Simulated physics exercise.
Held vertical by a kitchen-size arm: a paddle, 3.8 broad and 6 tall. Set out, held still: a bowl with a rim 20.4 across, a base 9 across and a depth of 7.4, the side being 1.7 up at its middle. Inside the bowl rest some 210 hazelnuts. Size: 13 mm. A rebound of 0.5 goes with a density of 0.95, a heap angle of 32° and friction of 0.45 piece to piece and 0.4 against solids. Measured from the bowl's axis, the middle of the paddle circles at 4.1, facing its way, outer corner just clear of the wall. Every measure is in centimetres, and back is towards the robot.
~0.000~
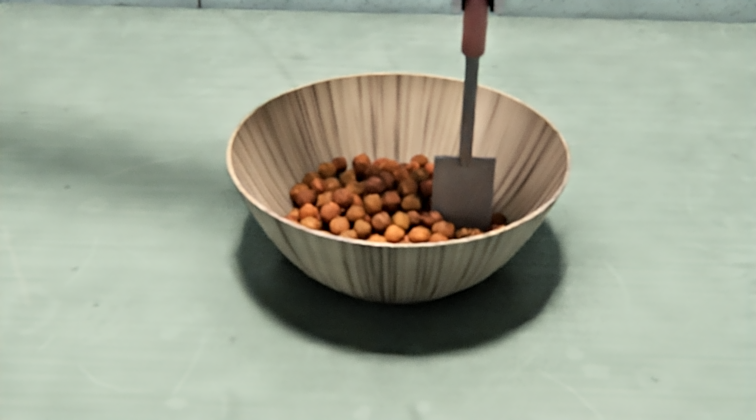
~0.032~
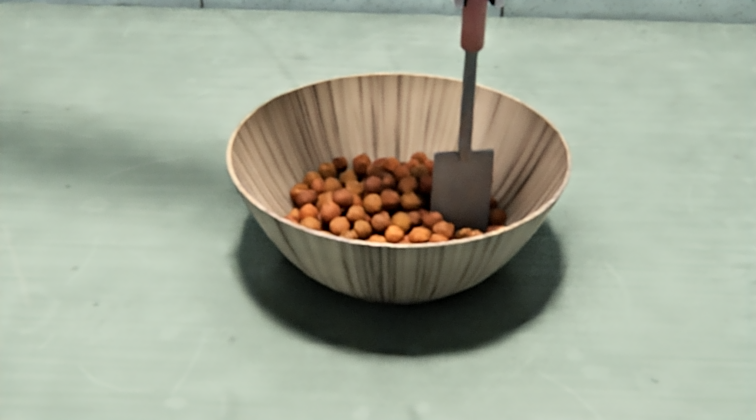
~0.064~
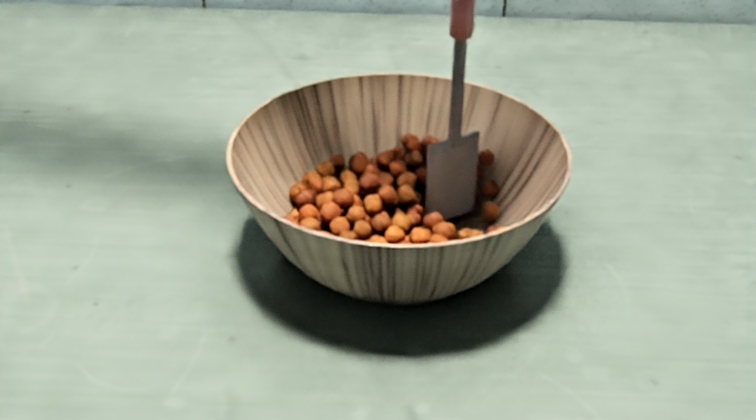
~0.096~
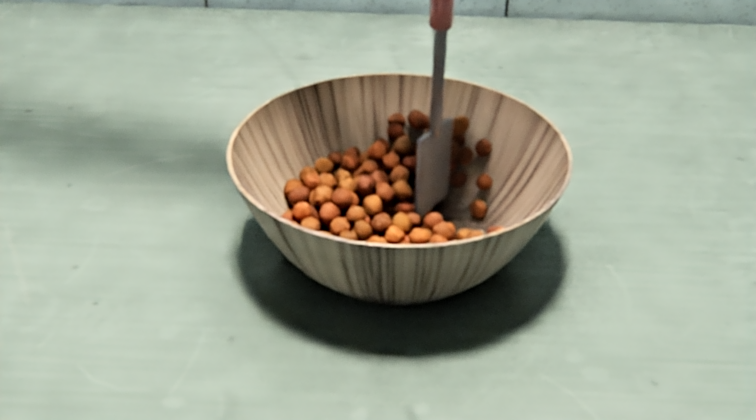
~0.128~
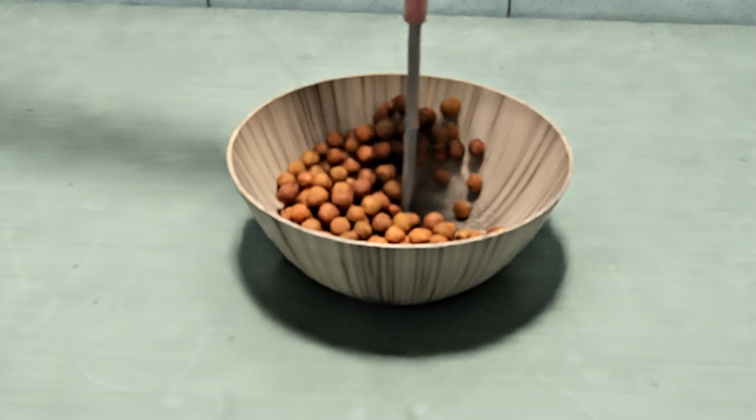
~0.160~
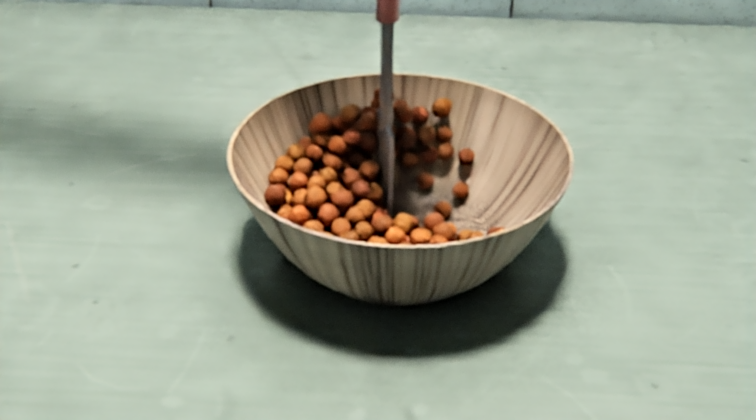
The clip shows a flat paddle upright in a wood-grained bowl of small round brown nuts, sweeping from the right toward the back and turning edge-on as it pushes the nuts into a raised heap against the far side.
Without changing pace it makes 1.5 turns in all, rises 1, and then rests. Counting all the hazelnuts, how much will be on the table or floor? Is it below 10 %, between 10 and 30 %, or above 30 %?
Below 10 %.
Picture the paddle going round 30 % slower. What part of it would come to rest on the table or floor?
0 %.
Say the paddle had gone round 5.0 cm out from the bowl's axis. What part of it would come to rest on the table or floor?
In that case some 5 per cent.
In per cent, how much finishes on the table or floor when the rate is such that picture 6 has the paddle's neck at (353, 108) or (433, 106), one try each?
Roughly 10 and 0 percent, in that order.
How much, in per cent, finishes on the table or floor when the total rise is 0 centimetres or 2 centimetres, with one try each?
5 % and 0 %.
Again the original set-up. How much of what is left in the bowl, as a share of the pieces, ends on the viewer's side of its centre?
Around 50 percent of it.
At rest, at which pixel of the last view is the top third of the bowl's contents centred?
Near (326, 213).
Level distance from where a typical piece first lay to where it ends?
I'd put it at roughly 8 centimetres.
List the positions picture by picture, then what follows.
In the first picture, the paddle neck at (467, 136), 0° round; upper third of the load around (376, 206), from x 290 to 500, top at y 160; 214 in the bowl.
In the second picture, the paddle neck at (466, 130), 10° round; upper third of the load around (375, 205), from x 290 to 500, top at y 160.
In the third picture, the paddle neck at (456, 118), 33° round; upper third of the load around (385, 188), from x 290 to 500, top at y 140.
In the fourth picture, the paddle neck at (437, 107), 57° round; upper third of the load around (384, 177), from x 290 to 500, top at y 120.
In the fifth picture, the paddle neck at (412, 102), 82° round; upper third of the load around (371, 161), from x 285 to 500, top at y 105.
In the sixth picture, the paddle neck at (386, 101), 106° round; upper third of the load around (343, 155), from x 275 to 505, top at y 95; 214 in the bowl.
After 0.38 s, 273° round, highest piece 9 above the table; 212 in the bowl, 1 on the table or floor, 1 in flight or on the tool.
After 0.60 s, 81° round, highest piece 9 above the table; 209 in the bowl, 4 on the table or floor, 1 in flight or on the tool.
After 0.91 s, 180° round, highest piece 6 above the table; 209 in the bowl, 5 on the table or floor.
After 1.61 s, 180° round, highest piece 5 above the table; 209 in the bowl, 5 on the table or floor.
In the end, 209 in the bowl, 5 on the table or floor. That is 2 % on the table or floor.
